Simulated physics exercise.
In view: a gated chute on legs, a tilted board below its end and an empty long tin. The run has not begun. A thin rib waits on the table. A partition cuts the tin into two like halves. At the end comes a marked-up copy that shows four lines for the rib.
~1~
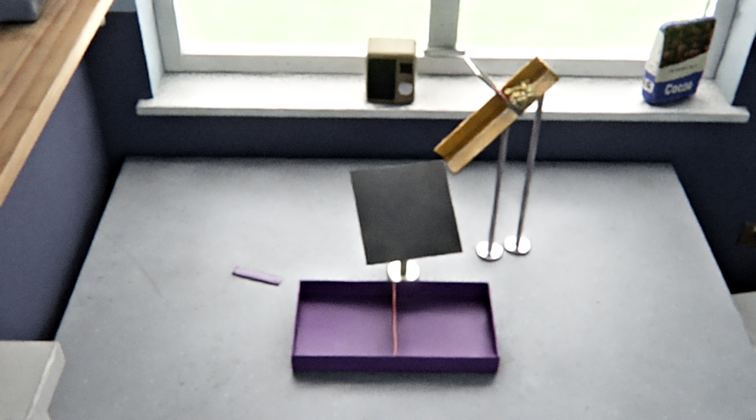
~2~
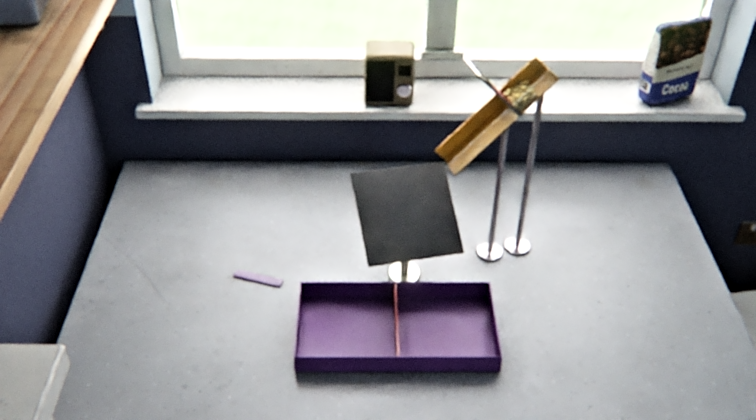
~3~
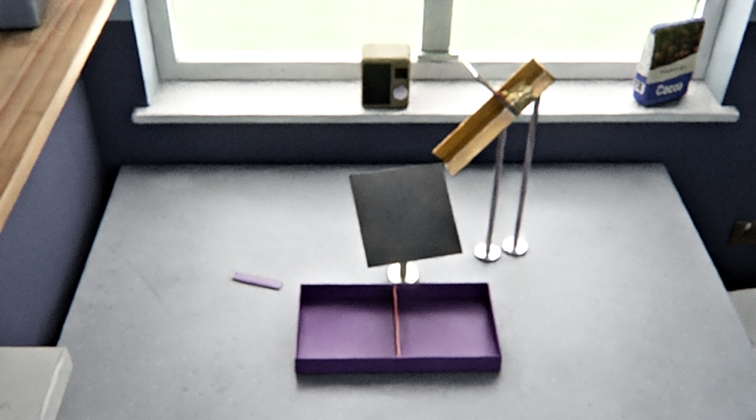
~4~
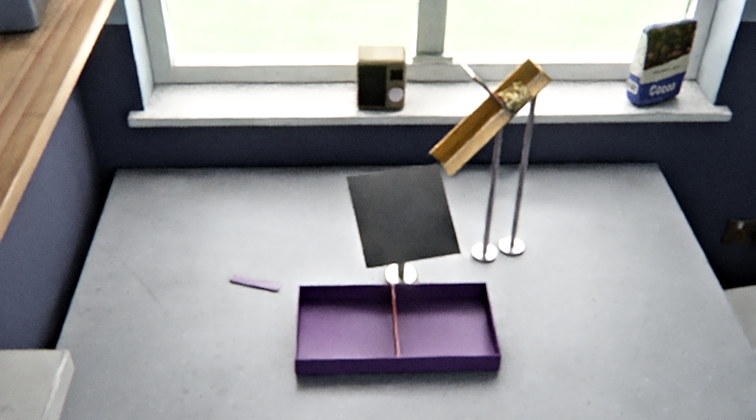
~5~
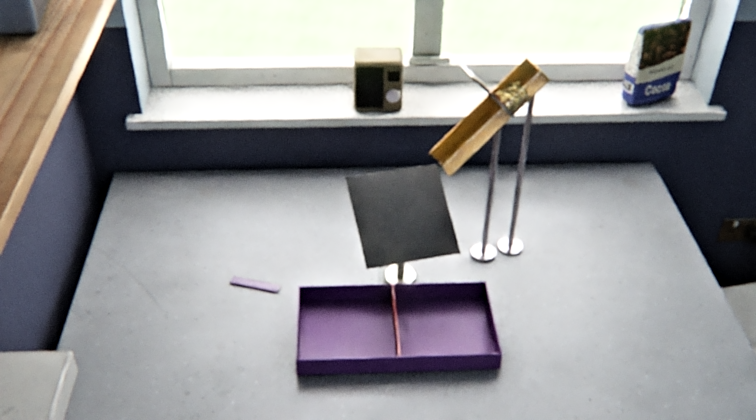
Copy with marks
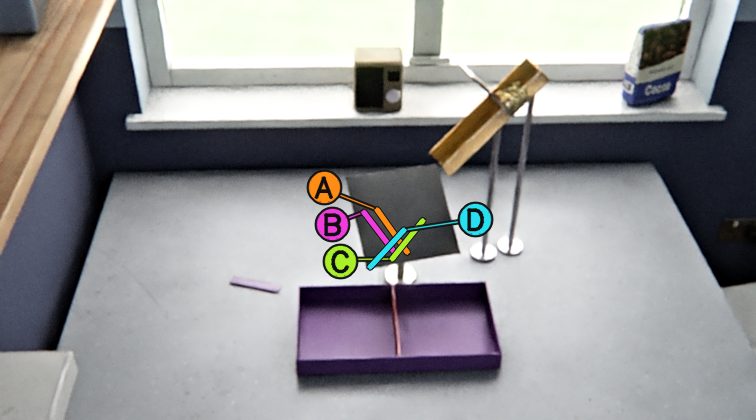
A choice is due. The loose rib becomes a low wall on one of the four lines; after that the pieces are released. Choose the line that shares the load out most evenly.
The answer is line D.
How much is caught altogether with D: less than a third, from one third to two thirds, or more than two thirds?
Line D gives more than two thirds.
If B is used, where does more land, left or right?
The right half.
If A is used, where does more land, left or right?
The right half.
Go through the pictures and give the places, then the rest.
In the first frame, load behind the gate (518, 94), soya beans; lip of the chute (449, 166), sloping fairly steeply.
In the second frame, middle of the board (407, 212), tilted fairly steeply; middle of its low edge (417, 259); of its high edge (398, 167).
In the third frame, front corners of the tin (295, 358) and (502, 356); front end of its middle wall (399, 357); gate still shut (499, 96).
In the fourth frame, middle of the load (511, 96); lip (445, 169).
In the fifth frame, middle of the load (509, 96); lip (444, 169).
On the marked copy, line A from (377, 209) to (407, 252); line B from (363, 212) to (395, 253); line C from (422, 220) to (392, 258); line D from (404, 230) to (370, 267).
With A, of what is caught, not one piece in the left half, every piece in the right.
With B, of what is caught, just a few in the left half, almost all in the right.
With C, of what is caught, almost all in the left half, just a few in the right.
With D, of what is caught, roughly two thirds in the left half, roughly a third in the right.
